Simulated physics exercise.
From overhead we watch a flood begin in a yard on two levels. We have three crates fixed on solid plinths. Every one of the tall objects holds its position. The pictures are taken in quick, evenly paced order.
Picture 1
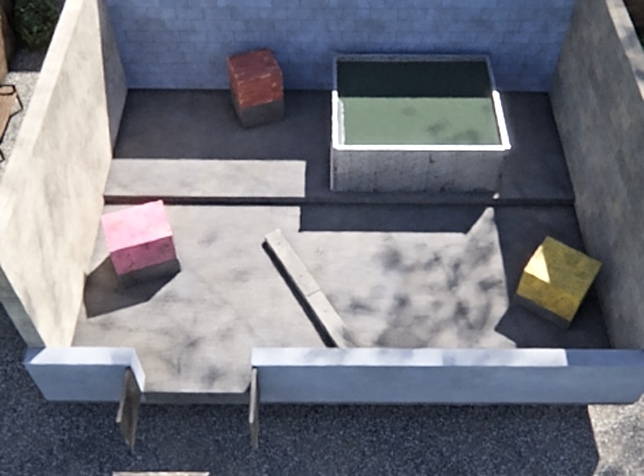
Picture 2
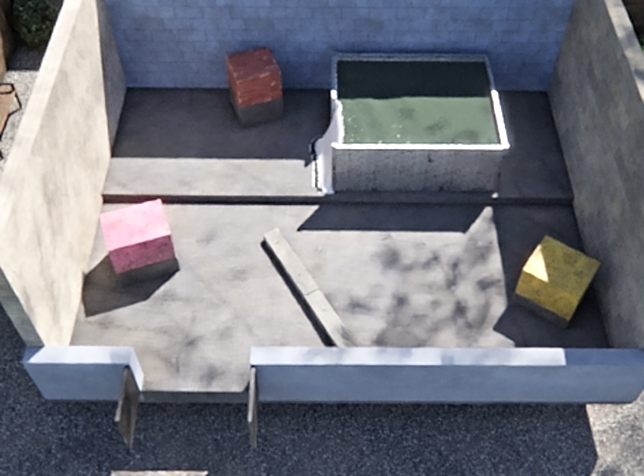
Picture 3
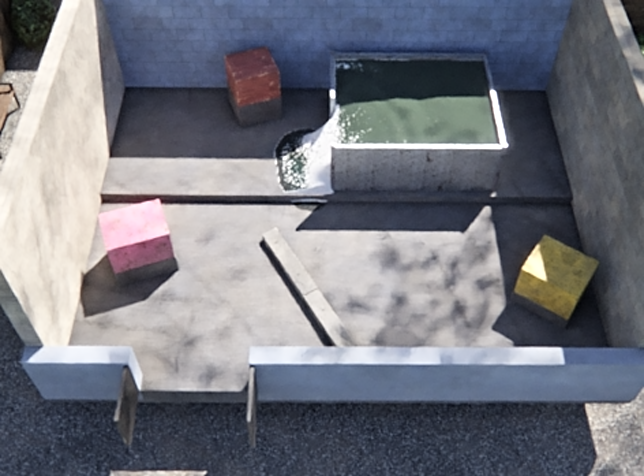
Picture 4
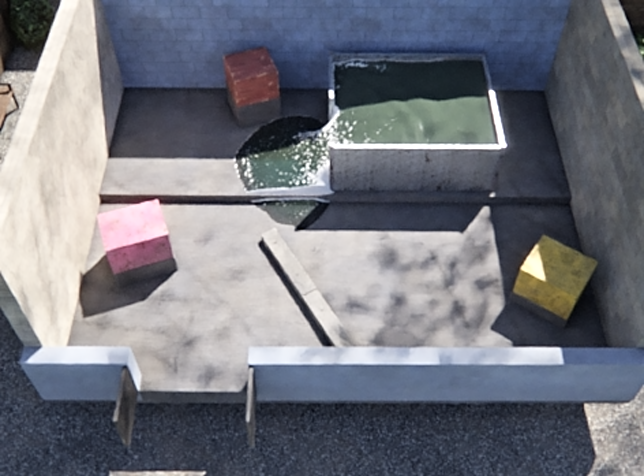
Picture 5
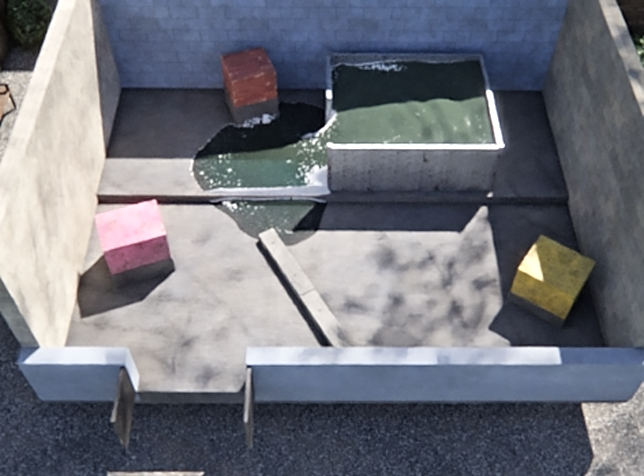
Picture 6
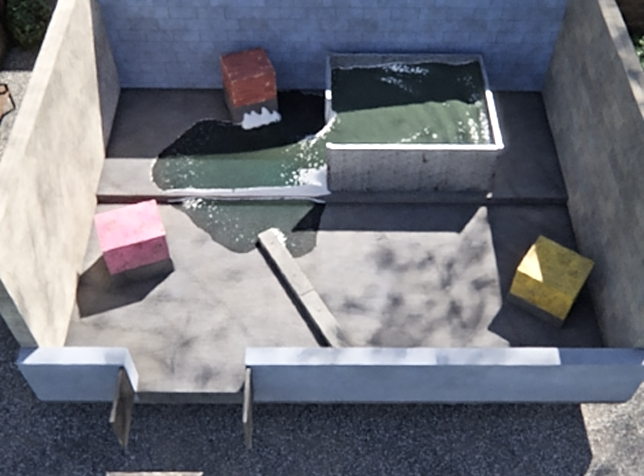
In a walled yard, water pours from a tank's left side and spreads leftward across the ground.
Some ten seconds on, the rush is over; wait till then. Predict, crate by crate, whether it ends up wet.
The red crate ends up dry; the pink crate ends up wet; the yellow crate ends up dry.
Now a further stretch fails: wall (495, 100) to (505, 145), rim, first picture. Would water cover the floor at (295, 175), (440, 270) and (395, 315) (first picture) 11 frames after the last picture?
Taking the points one after the other, they come out not soaked, inundated and not soaked.
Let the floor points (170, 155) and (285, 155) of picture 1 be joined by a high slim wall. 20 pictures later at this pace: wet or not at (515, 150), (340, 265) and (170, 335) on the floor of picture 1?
As listed: No water, covered, flooded.
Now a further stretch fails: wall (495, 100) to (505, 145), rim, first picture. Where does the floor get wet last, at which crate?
The pink crate comes last.
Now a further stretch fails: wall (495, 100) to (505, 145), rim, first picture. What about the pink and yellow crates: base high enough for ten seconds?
My reading: Pink stays untouched, yellow gets drenched.
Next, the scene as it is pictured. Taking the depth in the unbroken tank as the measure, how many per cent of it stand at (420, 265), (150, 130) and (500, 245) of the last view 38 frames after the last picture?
Readings in order: Around 0, 8 and 0 %.
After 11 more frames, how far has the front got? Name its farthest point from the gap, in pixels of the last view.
My guess is roughly (58, 374).
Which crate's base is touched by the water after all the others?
That one's the yellow one.
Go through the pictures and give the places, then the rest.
The first frame shows still water in the open tank at (415, 103).
In the second frame, water pours out at (335, 151) and has run to (330, 193).
In the third frame, water pours out at (334, 151) and has run to (286, 141).
In the fourth frame, the front is at (240, 159), out from the gap at (333, 153).
In the fifth frame, the front is at (196, 170), out from the gap at (330, 153).
In the sixth frame, the front is at (157, 176), out from the gap at (330, 153).
A moment on, water covers 35 % of the floor; the red crate water round its plinth, the pink crate water round its plinth, the yellow crate not reached.
Next, water covers 50 % of the floor; the red crate water round its plinth, the pink crate water round its plinth, the yellow crate not reached.
Then, water covers 55 % of the floor; the red crate water round its plinth, the pink crate water round its plinth, the yellow crate not reached.
Later, water covers 70 % of the floor; the red crate water round its plinth, the pink crate water round its plinth, the yellow crate water round its plinth.
In the end, water covers 95 % of the floor; the red crate stayed above the water, the pink crate was topped, the yellow crate stayed above the water.
